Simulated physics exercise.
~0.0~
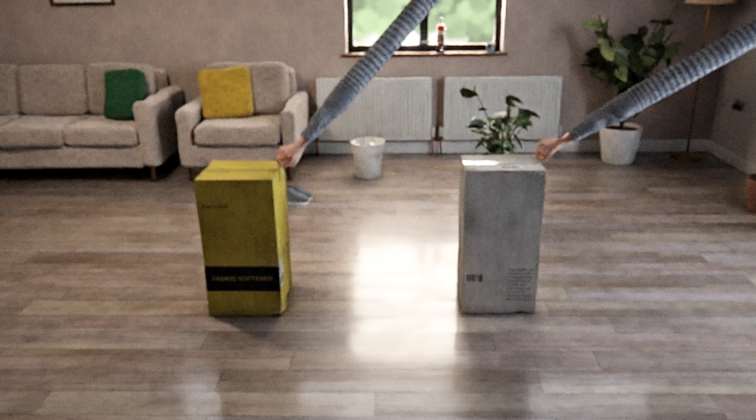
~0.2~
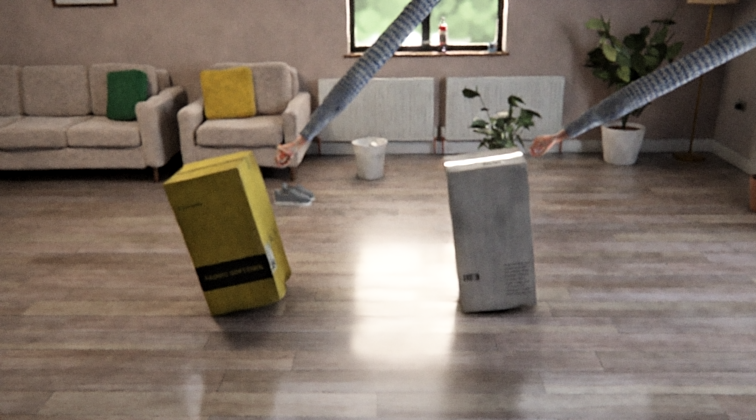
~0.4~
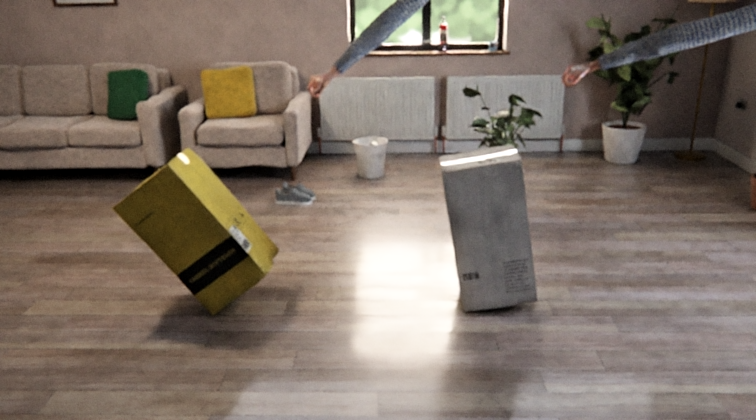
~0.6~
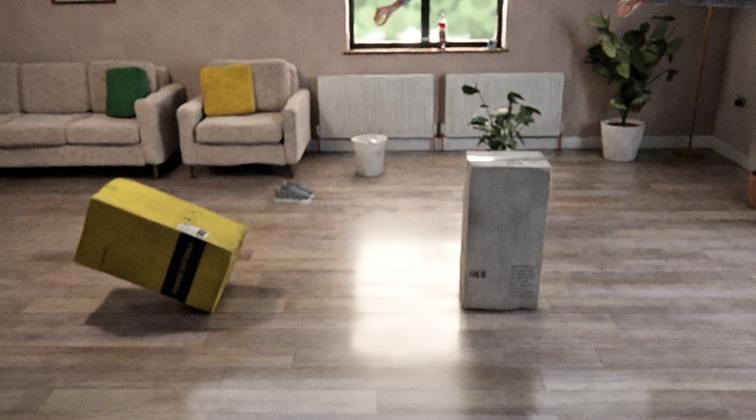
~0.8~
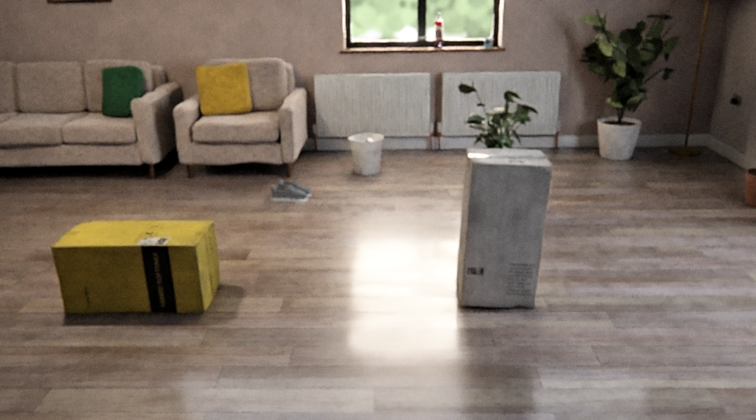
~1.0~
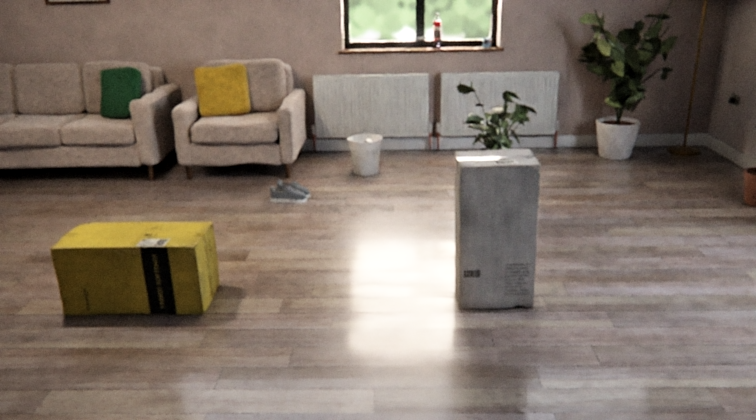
A tall yellow box on the left and a tall white box on the right stand on the wooden floor of a living room, seen from the front by a slightly swaying camera, with beige seats, radiators and plants behind. Two arms in grey knitted sleeves reach in and push the boxes, and both tip to the left. The hands let go and draw back as the yellow box leans much further than the white one. The white box rocks back upright while the yellow box keeps toppling. At the end, the yellow box lies on its side and the white box stands.
